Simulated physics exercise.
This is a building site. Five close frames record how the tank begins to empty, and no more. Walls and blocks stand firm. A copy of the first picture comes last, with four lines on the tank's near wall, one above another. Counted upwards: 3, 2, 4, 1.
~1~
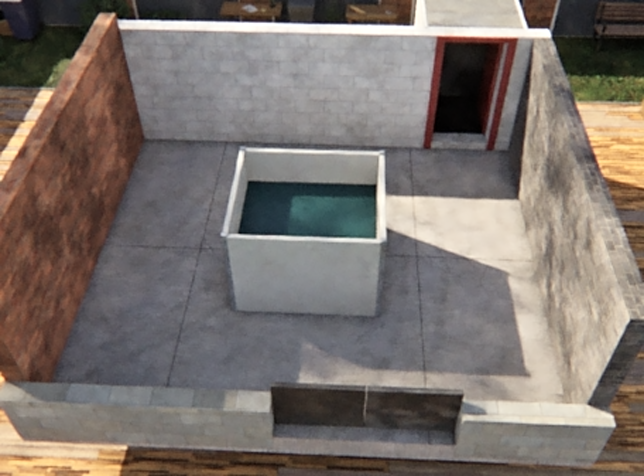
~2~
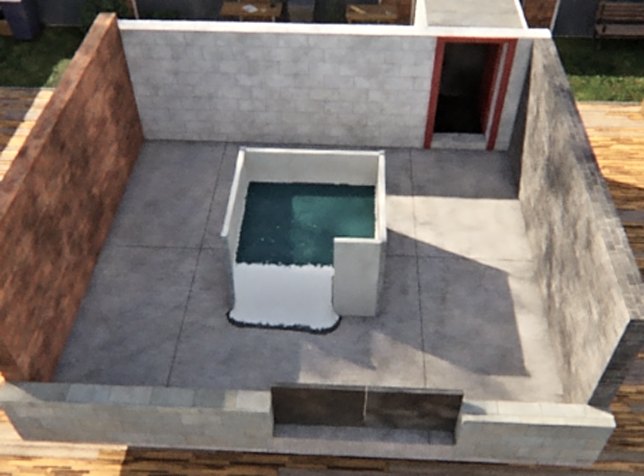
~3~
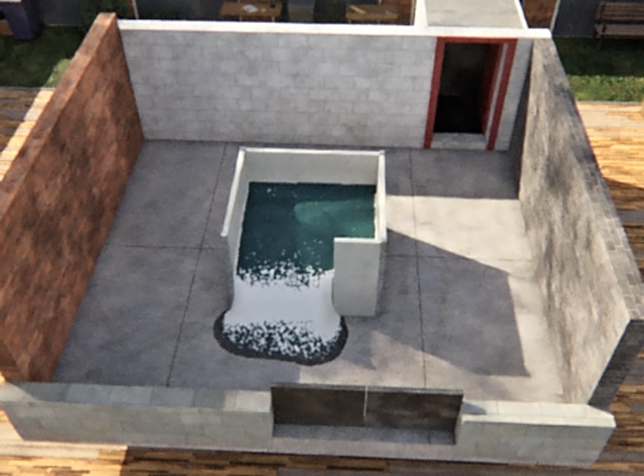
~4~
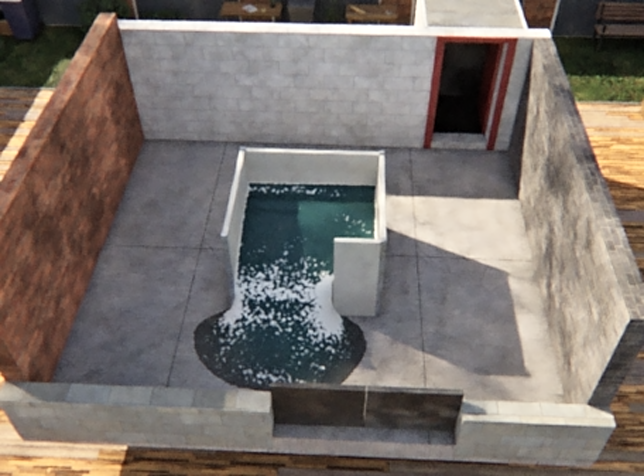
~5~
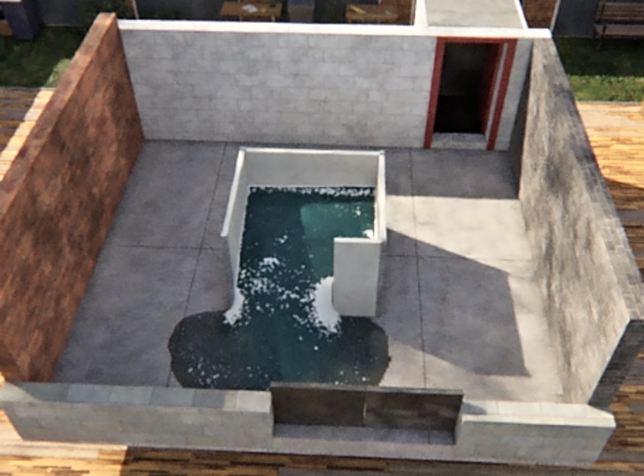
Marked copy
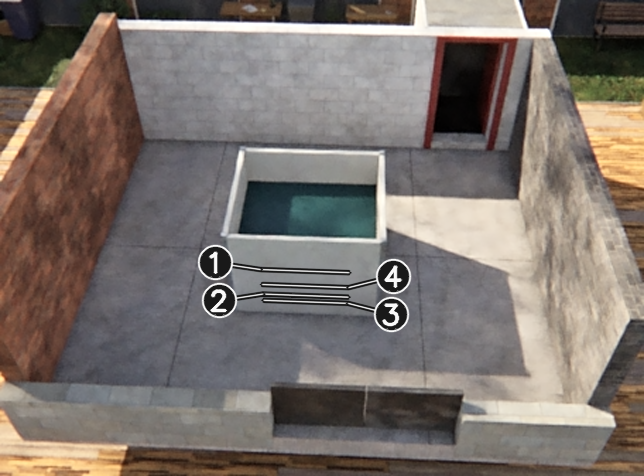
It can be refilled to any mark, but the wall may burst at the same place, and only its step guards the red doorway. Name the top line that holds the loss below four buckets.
That is level 1.
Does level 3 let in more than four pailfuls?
No, that is safe.
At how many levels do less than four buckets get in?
All four.
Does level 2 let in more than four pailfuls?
No, that is safe.
On the marked copy, 1 at (304, 271); 2 at (305, 295); 3 at (305, 301); 4 at (305, 286); from the bottom up 3, 2, 4, 1.
With 1, a splash gets over, under a bucket.
With 2, nothing gets over.
With 3, nothing gets over.
With 4, nothing gets over.
